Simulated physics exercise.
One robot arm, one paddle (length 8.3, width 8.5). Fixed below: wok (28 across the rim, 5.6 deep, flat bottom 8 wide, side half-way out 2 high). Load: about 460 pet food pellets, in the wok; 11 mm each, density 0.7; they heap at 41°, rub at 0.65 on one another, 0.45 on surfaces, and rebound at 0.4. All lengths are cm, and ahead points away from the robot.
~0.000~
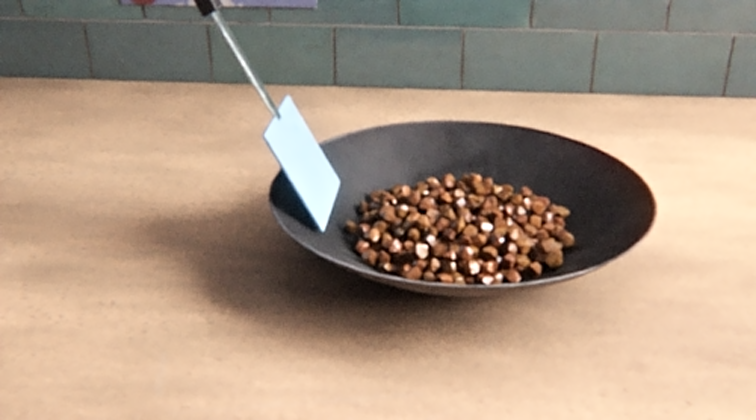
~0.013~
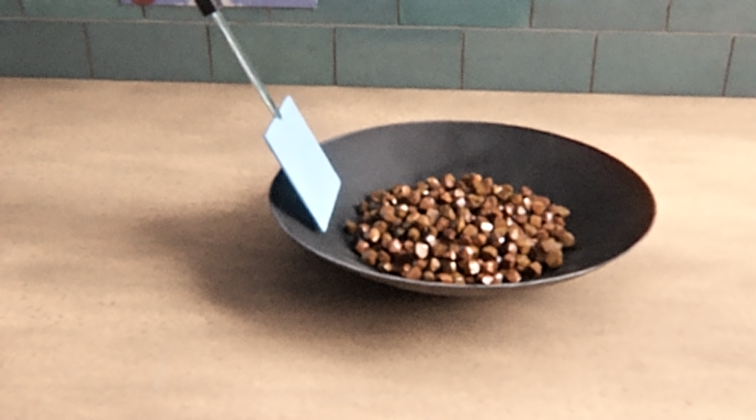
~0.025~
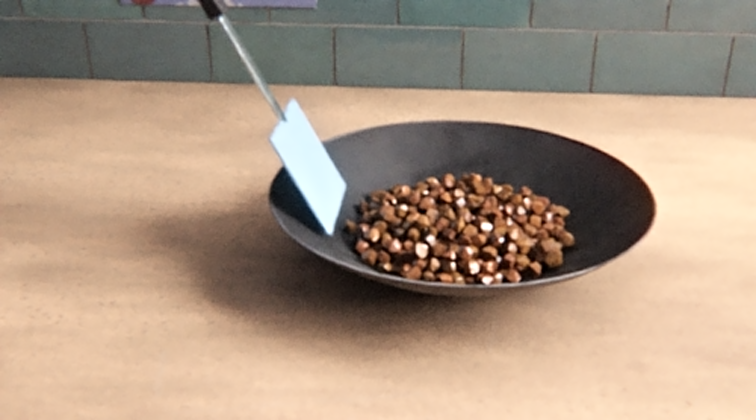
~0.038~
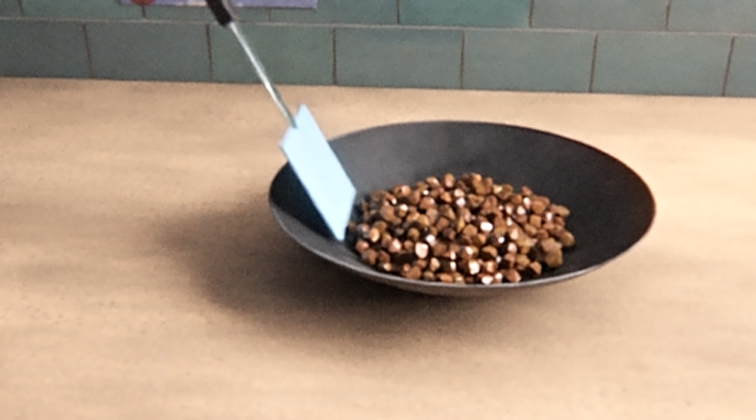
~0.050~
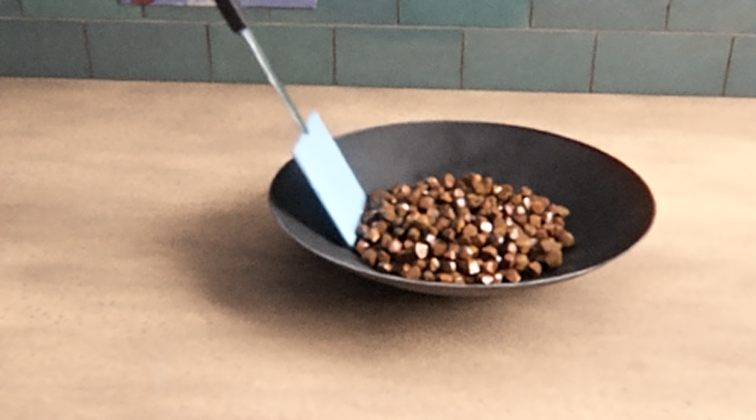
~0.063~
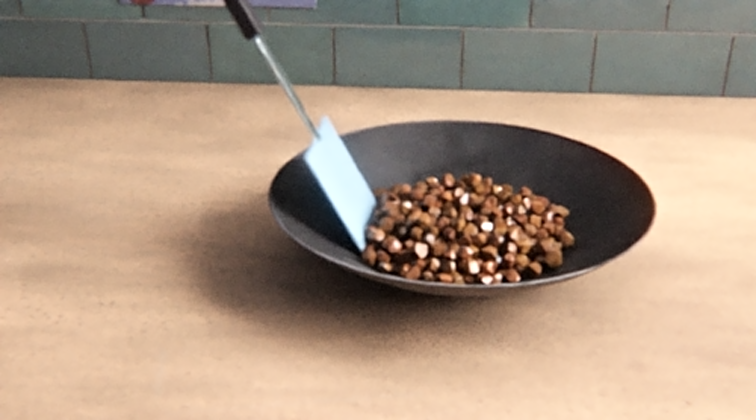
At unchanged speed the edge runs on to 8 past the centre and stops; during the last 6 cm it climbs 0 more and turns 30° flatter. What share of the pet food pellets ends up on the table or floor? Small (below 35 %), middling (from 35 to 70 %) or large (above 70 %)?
On the table or floor the share is small, below 35 %.
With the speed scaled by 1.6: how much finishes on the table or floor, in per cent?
Some 40 per cent.
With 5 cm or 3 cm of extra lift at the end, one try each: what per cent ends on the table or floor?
Some 20 and 15 per cent.
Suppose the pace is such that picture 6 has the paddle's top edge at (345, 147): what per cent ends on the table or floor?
Some 45 per cent.
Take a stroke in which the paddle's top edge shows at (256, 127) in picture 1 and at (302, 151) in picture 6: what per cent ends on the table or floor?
About 30 per cent.
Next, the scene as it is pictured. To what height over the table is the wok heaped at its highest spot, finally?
Roughly 7.5 cm.
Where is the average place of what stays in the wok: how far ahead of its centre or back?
About 6.5 cm ahead.
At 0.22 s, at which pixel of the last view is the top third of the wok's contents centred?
At about (588, 198).
After 0.14 s, sloping 62°, highest piece 6 above the table; 459 in the wok.
After 0.22 s, sloping 52°, highest piece 13 above the table; 457 in the wok, 2 on the blade or in flight.
After 0.46 s, sloping 32°, highest piece 7 above the table; 332 in the wok, 124 on the table or floor, 3 on the blade or in flight.
After 1.51 s, sloping 32°, highest piece 7 above the table; 332 in the wok, 127 on the table or floor.
At rest, 332 in the wok, 127 on the table or floor. That is 28 % on the table or floor.
